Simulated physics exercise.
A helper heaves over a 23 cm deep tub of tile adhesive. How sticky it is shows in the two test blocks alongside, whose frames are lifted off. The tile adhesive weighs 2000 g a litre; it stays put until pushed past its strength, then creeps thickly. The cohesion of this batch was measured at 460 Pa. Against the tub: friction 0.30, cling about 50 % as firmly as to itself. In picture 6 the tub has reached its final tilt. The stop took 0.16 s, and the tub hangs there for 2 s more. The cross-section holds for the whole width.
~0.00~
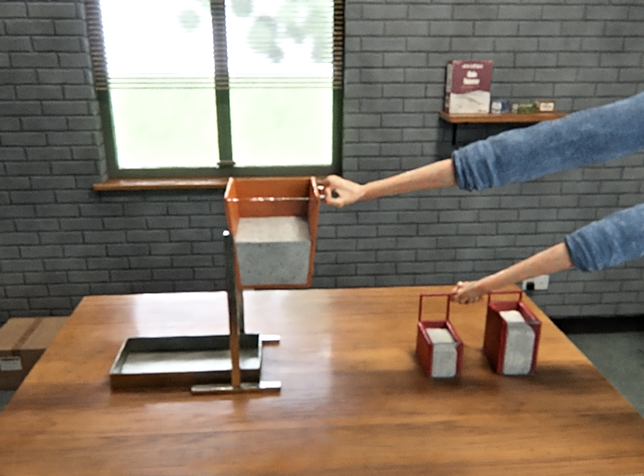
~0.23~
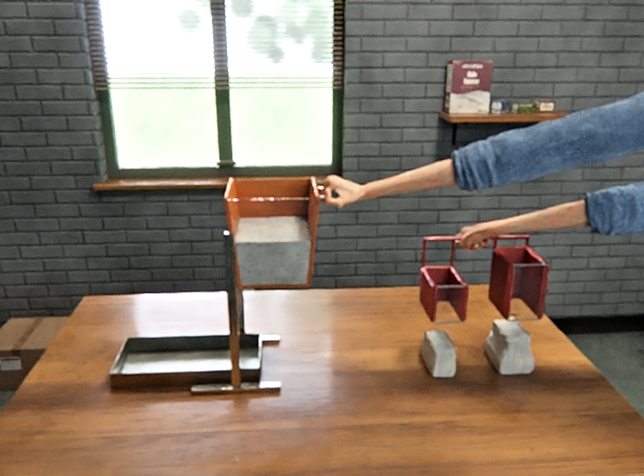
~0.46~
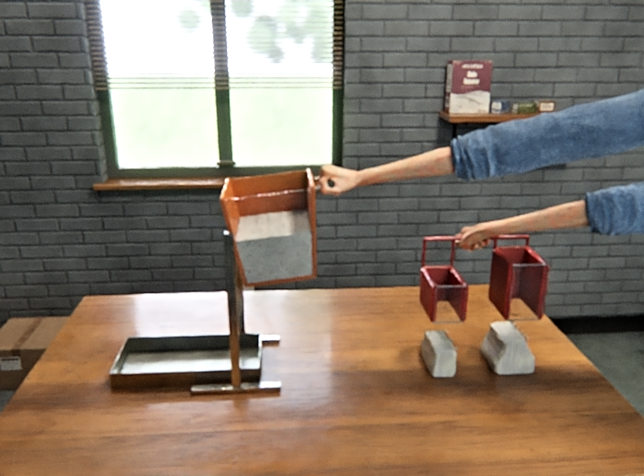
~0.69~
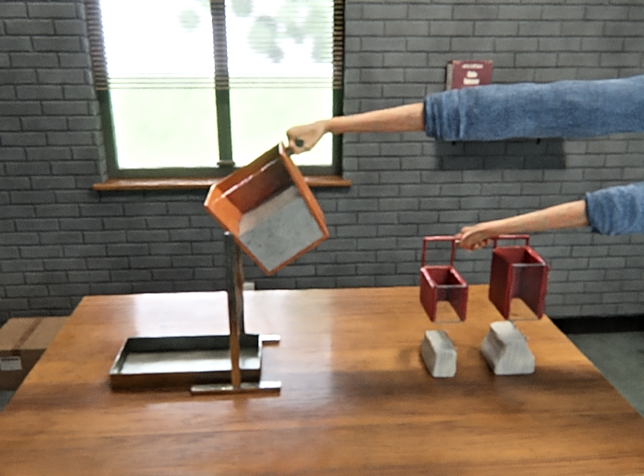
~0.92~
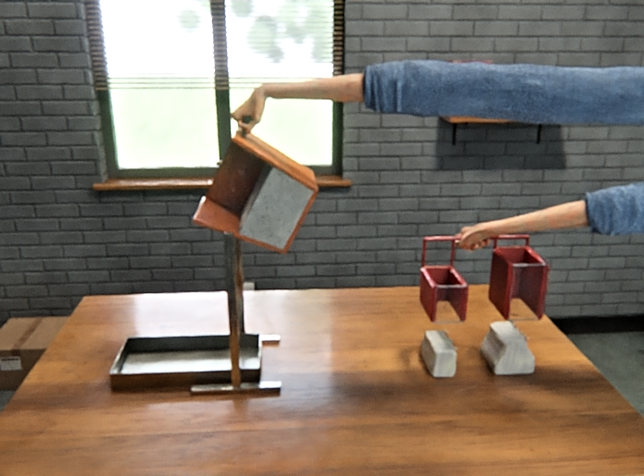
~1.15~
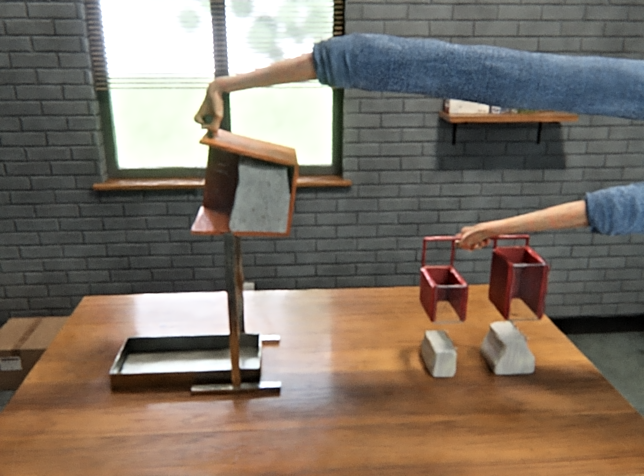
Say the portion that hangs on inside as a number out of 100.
Close to 100 per cent.
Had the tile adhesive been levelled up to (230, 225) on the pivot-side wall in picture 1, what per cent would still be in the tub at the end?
Then about 80 %.
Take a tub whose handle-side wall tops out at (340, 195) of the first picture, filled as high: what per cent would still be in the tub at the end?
Then about 90 %.
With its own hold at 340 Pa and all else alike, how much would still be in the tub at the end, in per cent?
In that case some 100 per cent.
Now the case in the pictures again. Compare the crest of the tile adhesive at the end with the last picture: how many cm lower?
Some 4 cm.
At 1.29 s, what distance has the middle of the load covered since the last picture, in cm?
About 3 cm.
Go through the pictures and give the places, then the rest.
Handle-side rim at (316, 198), tilt 0 degrees; highest point of the tile adhesive at (237, 241); test blocks 8.9 cm, 14 cm high (left to right), in the first frame.
Handle-side rim at (316, 198), tilt 0 degrees; highest point of the tile adhesive at (237, 241); test blocks 8.8 cm, 12 cm high (left to right), in the second frame.
Handle-side rim at (311, 188), tilt 7 degrees; highest point of the tile adhesive at (307, 232); test blocks 8.8 cm, 11 cm high (left to right), in the third frame.
Handle-side rim at (280, 157), tilt 33 degrees; highest point of the tile adhesive at (299, 198); test blocks 8.8 cm, 11 cm high (left to right), in the fourth frame.
Handle-side rim at (233, 141), tilt 63 degrees; highest point of the tile adhesive at (275, 169); test blocks 8.8 cm, 11 cm high (left to right), in the fifth frame.
Handle-side rim at (200, 144), tilt 81 degrees; highest point of the tile adhesive at (243, 166); test blocks 8.8 cm, 11 cm high (left to right), in the sixth frame.
By 1.29 s, the tub is at 82 degrees and holds 100 %.
By 1.46 s, the tub is at 82 degrees and holds 100 %.
By 1.63 s, the tub is at 82 degrees and holds 100 %.
By 1.80 s, the tub is at 82 degrees and holds 100 %.
By 3.15 s, at the end, the tub is at 82 degrees and holds 100 %.
